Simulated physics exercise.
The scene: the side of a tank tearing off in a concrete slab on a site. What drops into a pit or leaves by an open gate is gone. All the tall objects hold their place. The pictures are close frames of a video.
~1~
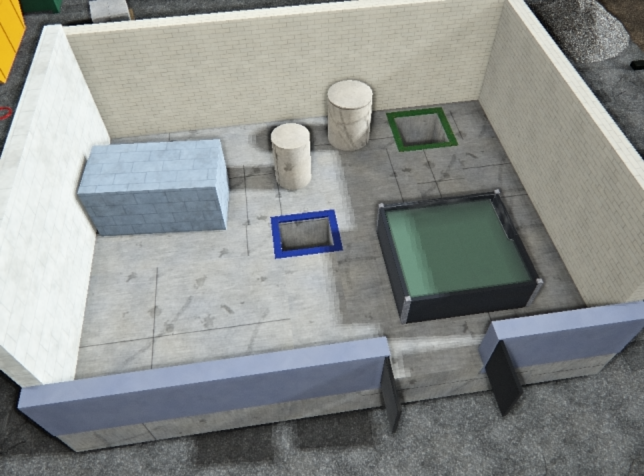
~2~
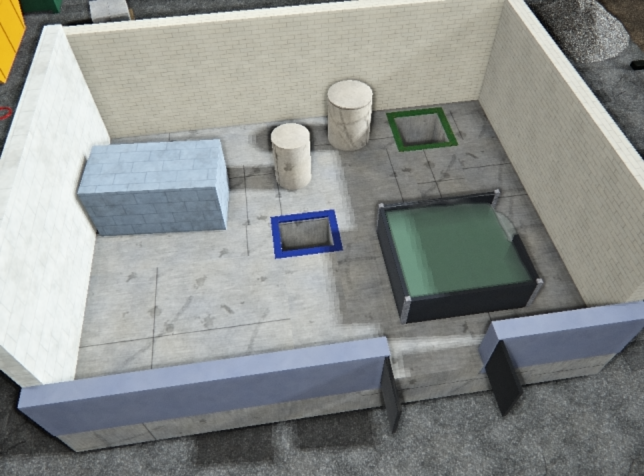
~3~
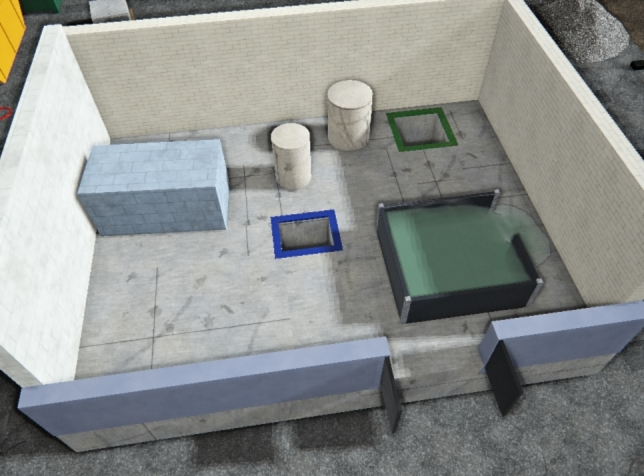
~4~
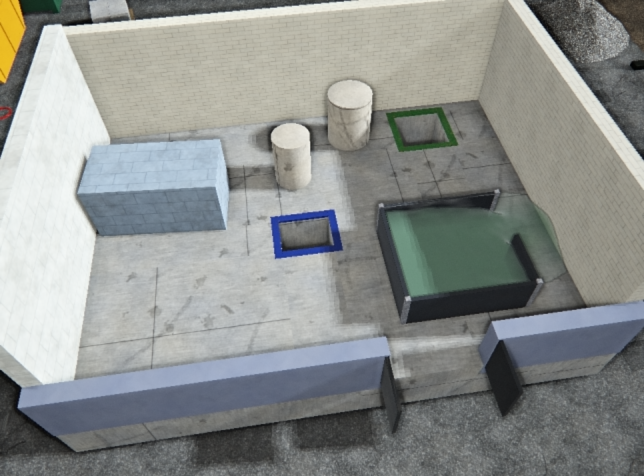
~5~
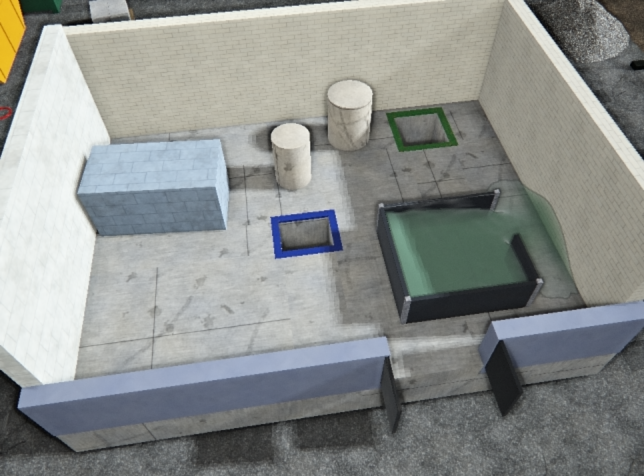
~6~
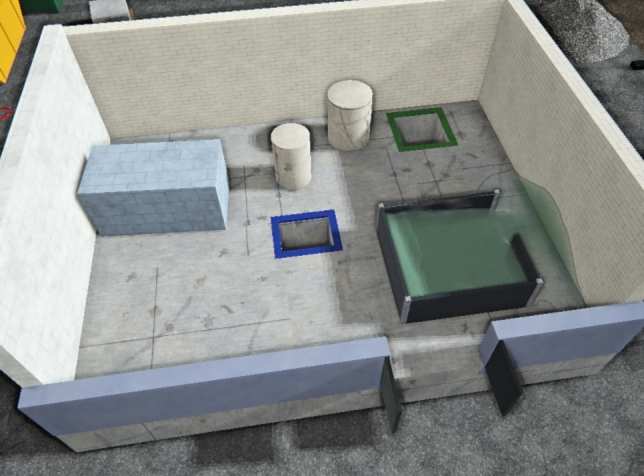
In a walled concrete slab with two pits, a pale blue block and two cylinders, a dark-framed tank opens on its right side, and green water pours out, spreads across the floor and washes against the right wall.
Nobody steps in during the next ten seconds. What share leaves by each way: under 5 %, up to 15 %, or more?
One by one: The gate takes between 5 and 15 %; the green pit takes over 15 %; the blue pit takes under 5 %.
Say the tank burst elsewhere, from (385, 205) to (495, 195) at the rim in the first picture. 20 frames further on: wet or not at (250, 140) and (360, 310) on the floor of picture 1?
In that order: Flooded, free of water.
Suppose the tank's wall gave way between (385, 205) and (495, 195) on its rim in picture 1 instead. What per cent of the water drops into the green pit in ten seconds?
In per cent: Green 60.
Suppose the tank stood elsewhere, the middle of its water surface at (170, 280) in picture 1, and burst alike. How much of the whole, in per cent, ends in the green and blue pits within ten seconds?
Roughly, in per cent: Green 6, blue 40.
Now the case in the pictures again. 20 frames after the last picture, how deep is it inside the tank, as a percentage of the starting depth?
Some 42 per cent.
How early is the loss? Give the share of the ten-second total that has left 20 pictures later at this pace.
Some 30 per cent.
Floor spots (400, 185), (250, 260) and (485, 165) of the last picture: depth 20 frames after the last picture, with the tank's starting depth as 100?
Roughly 2, 0 and 10 per cent, in turn.
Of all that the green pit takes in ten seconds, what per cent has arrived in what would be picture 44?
Near 70 in a hundred.
A moment on, water covers 15 % of the floor; the gate 0 %, the green pit 0 %, the blue pit 0 %.
Next, water covers 20 % of the floor; the gate 0 %, the green pit 3 %, the blue pit 0 %.
Then, water covers 30 % of the floor; the gate 1 %, the green pit 12 %, the blue pit 0 %.
Later, water covers 45 % of the floor; the gate 5 %, the green pit 25 %, the blue pit 0 %.
In the end, water covers 45 % of the floor; the gate 10 %, the green pit 37 %, the blue pit 0 %.
